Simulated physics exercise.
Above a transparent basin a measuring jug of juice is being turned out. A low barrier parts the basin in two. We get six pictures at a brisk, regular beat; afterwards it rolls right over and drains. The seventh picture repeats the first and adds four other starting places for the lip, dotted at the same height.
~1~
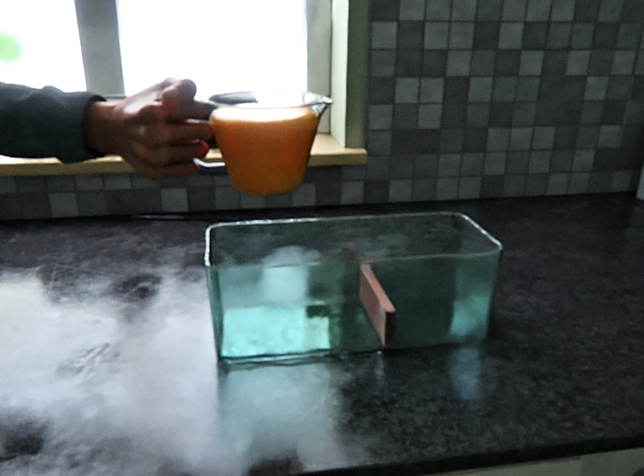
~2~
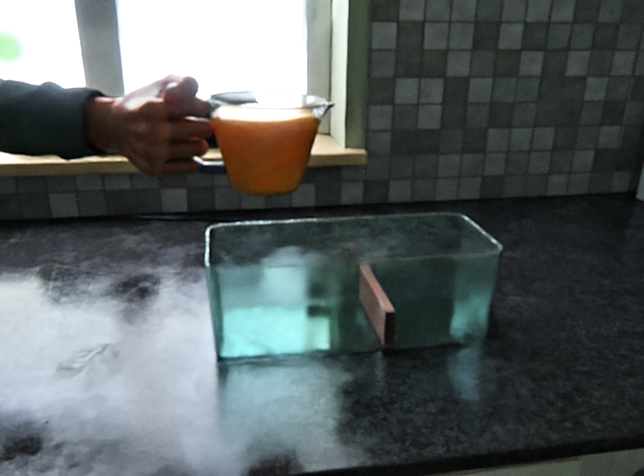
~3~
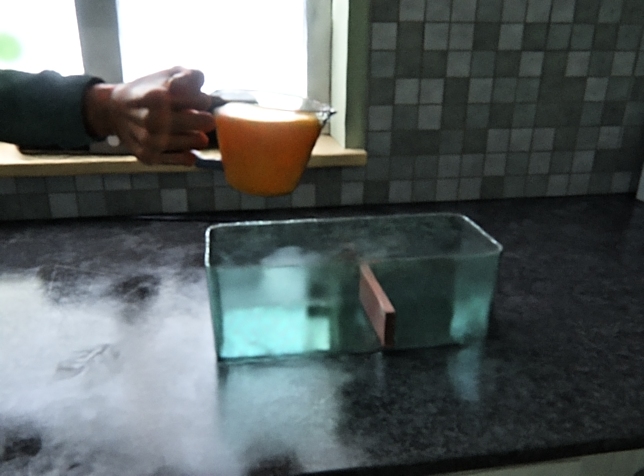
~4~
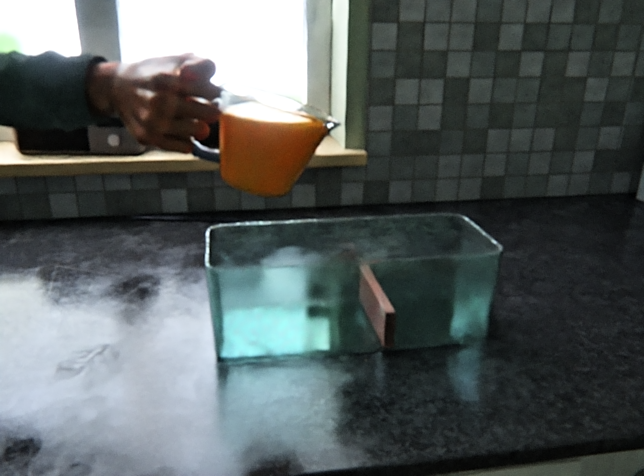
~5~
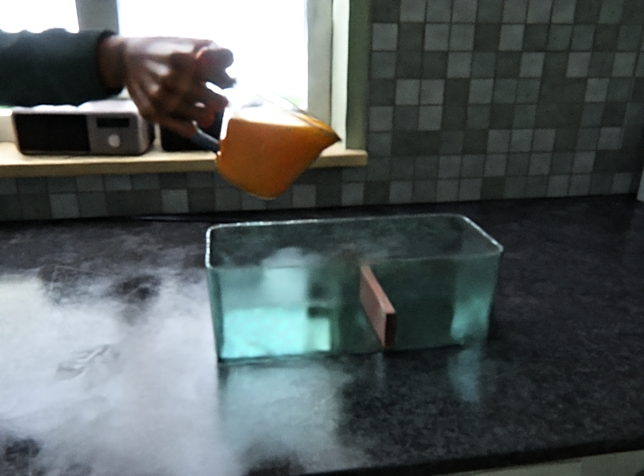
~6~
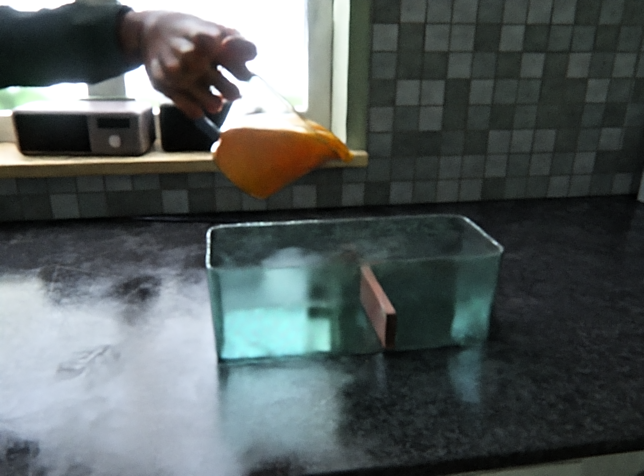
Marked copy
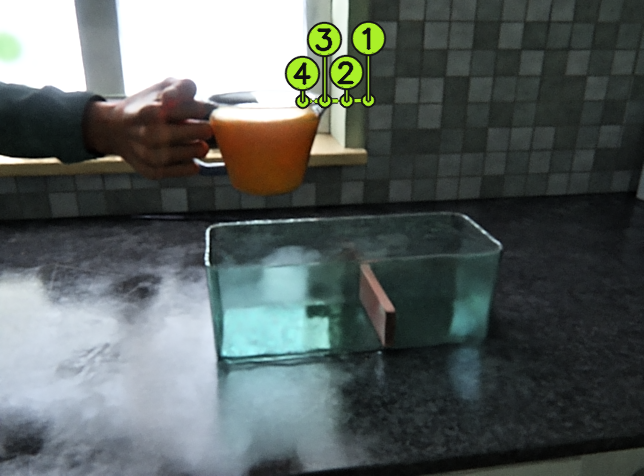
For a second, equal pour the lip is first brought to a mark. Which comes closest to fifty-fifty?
Best: 1.
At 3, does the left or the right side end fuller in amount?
More ends on the left.
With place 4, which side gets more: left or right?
The left side.
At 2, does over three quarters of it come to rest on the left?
No.
On the marked copy, 1 at (368, 100); 2 at (346, 100); 3 at (324, 101); 4 at (302, 101).
Choosing 1, about 47 % ends left of the wall and 50 % right of it; 4 % is lost outside.
Choosing 2, about 65 % ends left of the wall and 32 % right of it; 3 % is lost outside.
Choosing 3, about 80 % ends left of the wall and 18 % right of it.
Choosing 4, about 86 % ends left of the wall and 8 % right of it; 5 % is lost outside.
